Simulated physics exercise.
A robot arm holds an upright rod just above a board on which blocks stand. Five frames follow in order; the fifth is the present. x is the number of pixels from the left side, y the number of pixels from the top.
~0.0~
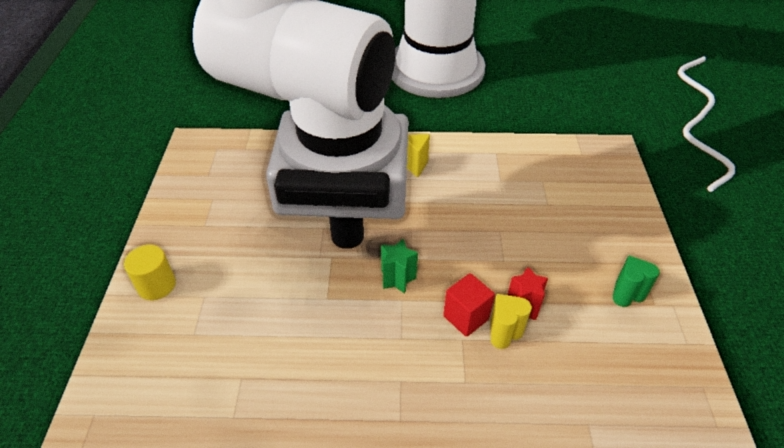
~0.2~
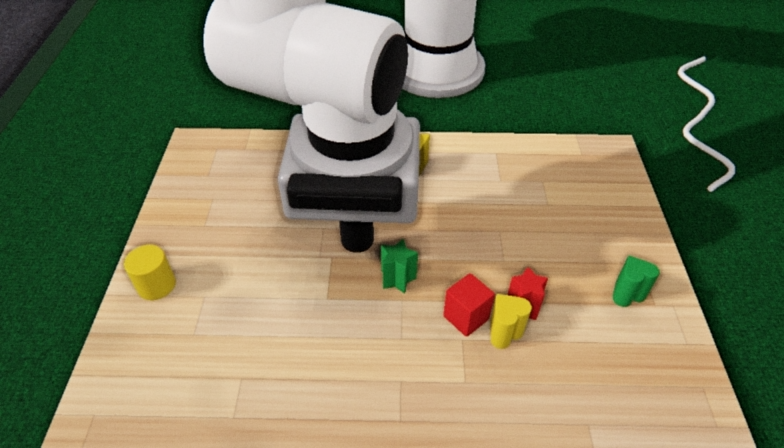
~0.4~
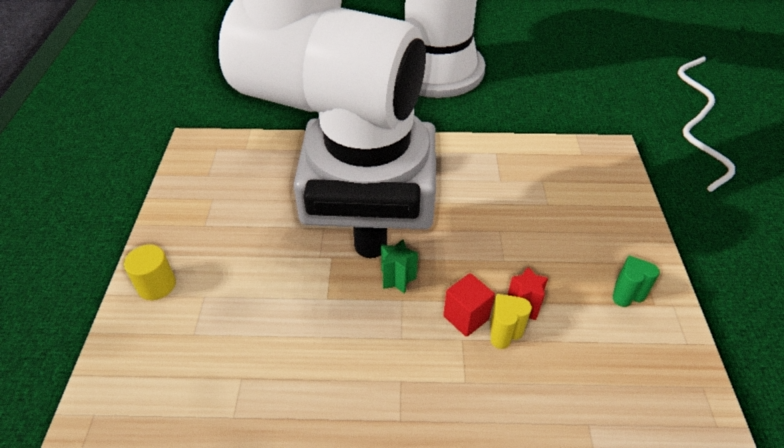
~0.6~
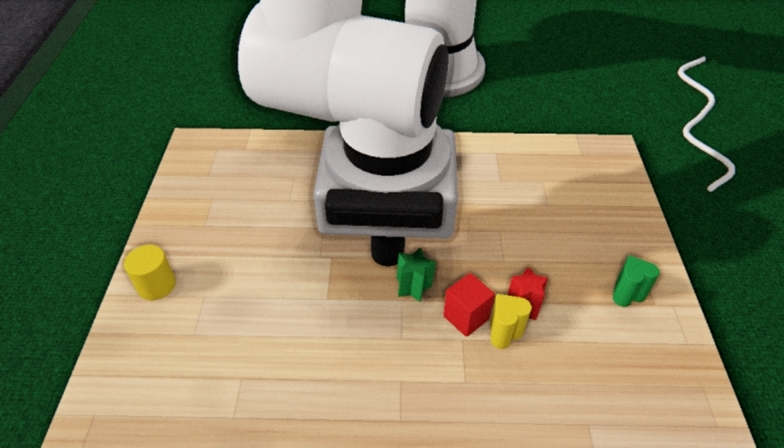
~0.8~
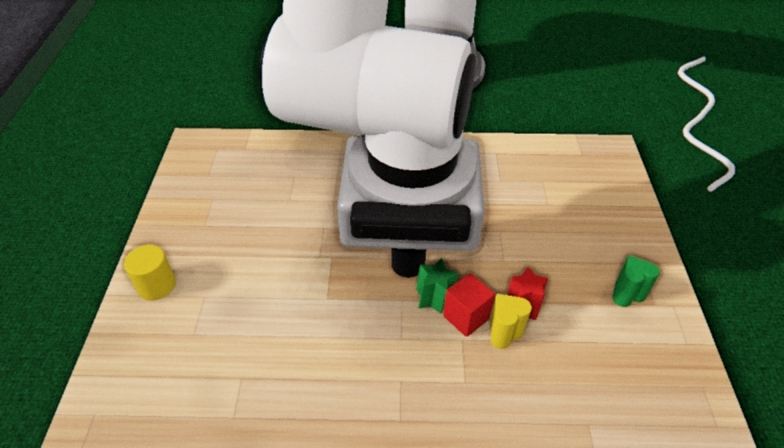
The video shows a robot arm moving a dark rod rightward over a wooden board of coloured blocks, reaching the green star-shaped block and pushing it right and slightly toward the viewer, up beside the still red square block.
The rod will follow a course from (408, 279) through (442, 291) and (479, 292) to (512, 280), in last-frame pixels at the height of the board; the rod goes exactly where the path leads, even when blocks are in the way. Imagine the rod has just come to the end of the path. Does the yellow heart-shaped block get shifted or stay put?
It does get moved.
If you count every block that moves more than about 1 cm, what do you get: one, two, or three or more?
Three or more shift.
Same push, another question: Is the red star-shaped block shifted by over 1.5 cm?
Short answer: No.
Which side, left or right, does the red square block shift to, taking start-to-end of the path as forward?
The right.
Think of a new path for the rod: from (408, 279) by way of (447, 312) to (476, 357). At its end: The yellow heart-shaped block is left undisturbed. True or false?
False - the claim does not hold.
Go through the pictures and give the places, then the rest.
The first picture shows rod tip (348, 237); block tops, green star-shaped block (398, 253); red square block (471, 292); yellow heart-shaped block (511, 308); red star-shaped block (531, 282).
The second picture shows rod (357, 241); blocks unchanged.
The third picture shows rod (371, 246); blocks unchanged.
The fourth picture shows rod (388, 254); green star-shaped block (415, 262).
The fifth picture shows rod (408, 265); green star-shaped block (437, 273); red square block (471, 292); yellow heart-shaped block (511, 308); red star-shaped block (531, 282).
The first path, step by step. One third of the way, rod (445, 277); green star-shaped block (473, 289); red square block (504, 307); yellow heart-shaped block (535, 323), turned 35° clockwise.
Two thirds of the way, rod (483, 277); green star-shaped block (507, 293), turned 30° clockwise; red square block (532, 319); yellow heart-shaped block (558, 342), turned 55° clockwise.
At the end, rod (515, 266); green star-shaped block (510, 293), turned 35° clockwise; red square block (534, 320), turned 15° clockwise; yellow heart-shaped block (559, 344), turned 55° clockwise; red star-shaped block (536, 281).
